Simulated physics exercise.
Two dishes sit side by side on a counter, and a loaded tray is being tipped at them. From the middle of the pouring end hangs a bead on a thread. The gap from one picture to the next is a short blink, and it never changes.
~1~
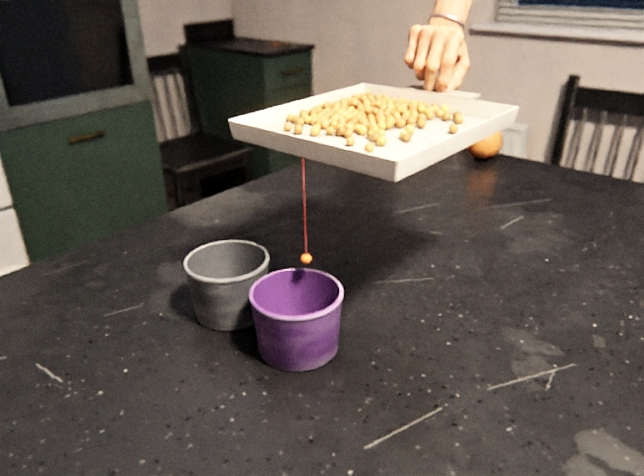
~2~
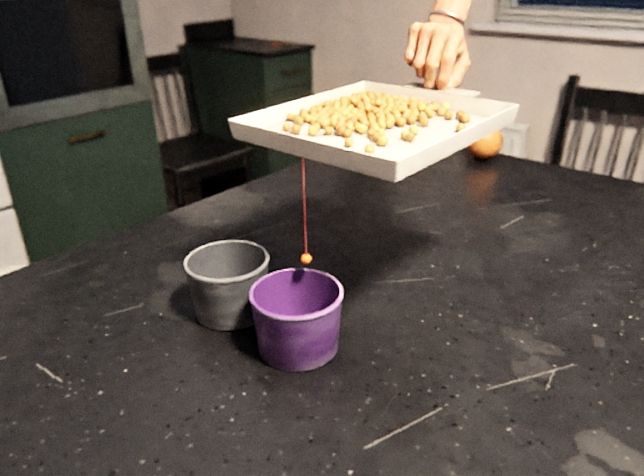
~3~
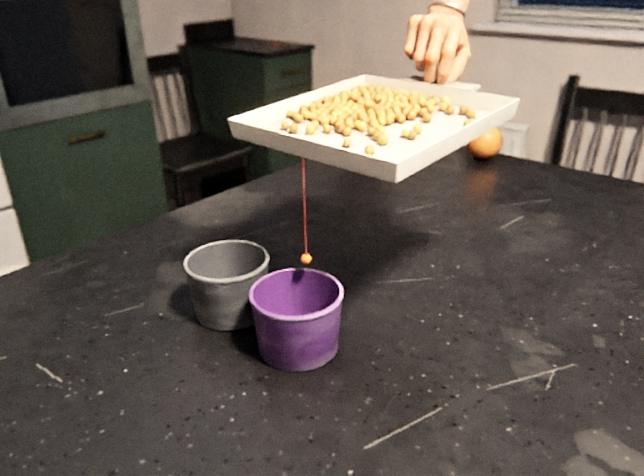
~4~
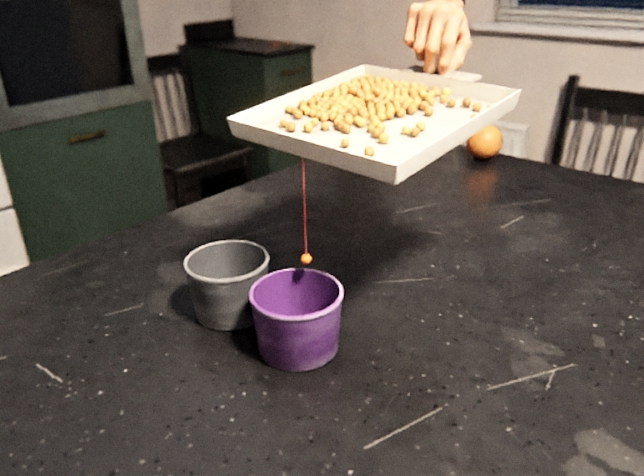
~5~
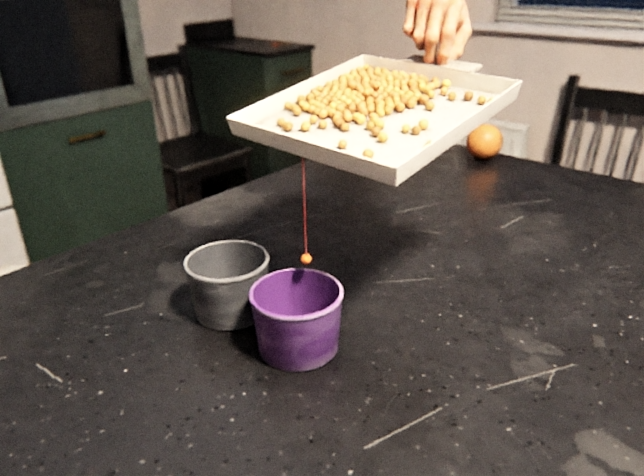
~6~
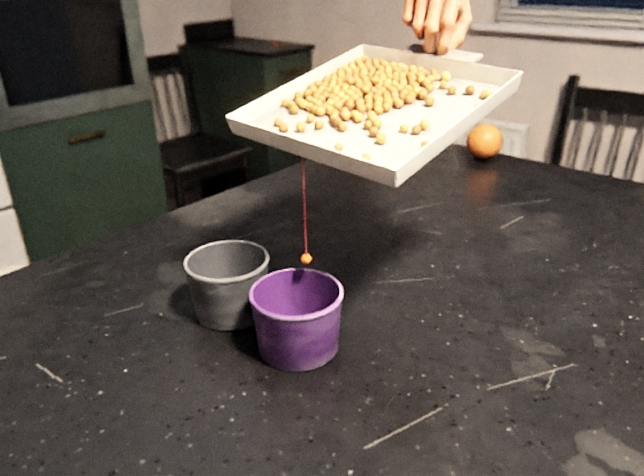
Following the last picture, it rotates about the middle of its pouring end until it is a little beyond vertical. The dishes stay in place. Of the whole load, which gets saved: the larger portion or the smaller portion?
The smaller portion.
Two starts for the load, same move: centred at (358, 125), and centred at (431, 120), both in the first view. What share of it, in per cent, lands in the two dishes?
Close to 20 %, followed by close to 20 %.
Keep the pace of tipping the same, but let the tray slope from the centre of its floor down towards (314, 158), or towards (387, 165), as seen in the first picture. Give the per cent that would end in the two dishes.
Near 40 % and, after that, 0 %.
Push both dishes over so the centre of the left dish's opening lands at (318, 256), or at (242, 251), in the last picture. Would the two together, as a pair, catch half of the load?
Short of half, then Short of half.
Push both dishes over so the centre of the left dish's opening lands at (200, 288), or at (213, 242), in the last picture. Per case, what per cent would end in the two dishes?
Roughly 10 % and 0 %.
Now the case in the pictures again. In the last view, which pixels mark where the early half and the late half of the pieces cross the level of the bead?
I'd say close to (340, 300) at first and close to (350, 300) later on.
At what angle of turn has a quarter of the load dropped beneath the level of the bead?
Reading: Some 85°.
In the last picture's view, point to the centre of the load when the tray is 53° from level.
Somewhere about (329, 128).
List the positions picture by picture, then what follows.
In the first frame, corners of the pouring end (232, 120) and (396, 159), level; middle of the load (372, 112), round wooden beads; left dish (197, 296); right dish (266, 334); bead on its thread (306, 259).
In the second frame, corners of the pouring end (232, 119) and (396, 160), level; middle of the load (372, 110).
In the third frame, corners of the pouring end (232, 119) and (396, 161), tipped barely, lowest at the right corner; middle of the load (372, 106), about a tenth on the move.
In the fourth frame, corners of the pouring end (231, 118) and (396, 163), tipped a little, lowest at the right corner; middle of the load (371, 99), about a tenth on the move.
In the fifth frame, corners of the pouring end (230, 117) and (395, 165), tipped a little, lowest at the right corner; middle of the load (370, 92), about a tenth on the move.
In the sixth frame, corners of the pouring end (229, 116) and (395, 167), tipped a little, lowest at the right corner; middle of the load (365, 91), the larger part on the move; left dish (197, 296); right dish (266, 334).
Just after the last frame, tray tipped steeply; almost all on the tray; just a few outside both; just a few in the air.
A moment on, tray tipped right over; roughly a third on the tray; about a tenth in the right dish; just a few in the left dish; roughly a quarter outside both; roughly a quarter in the air.
Further on, tray tipped past a quarter turn; roughly a quarter in the right dish; just a few in the left dish; the larger part outside both.
When it is over, tray tipped past a quarter turn; roughly a quarter in the right dish; just a few in the left dish; the larger part outside both.
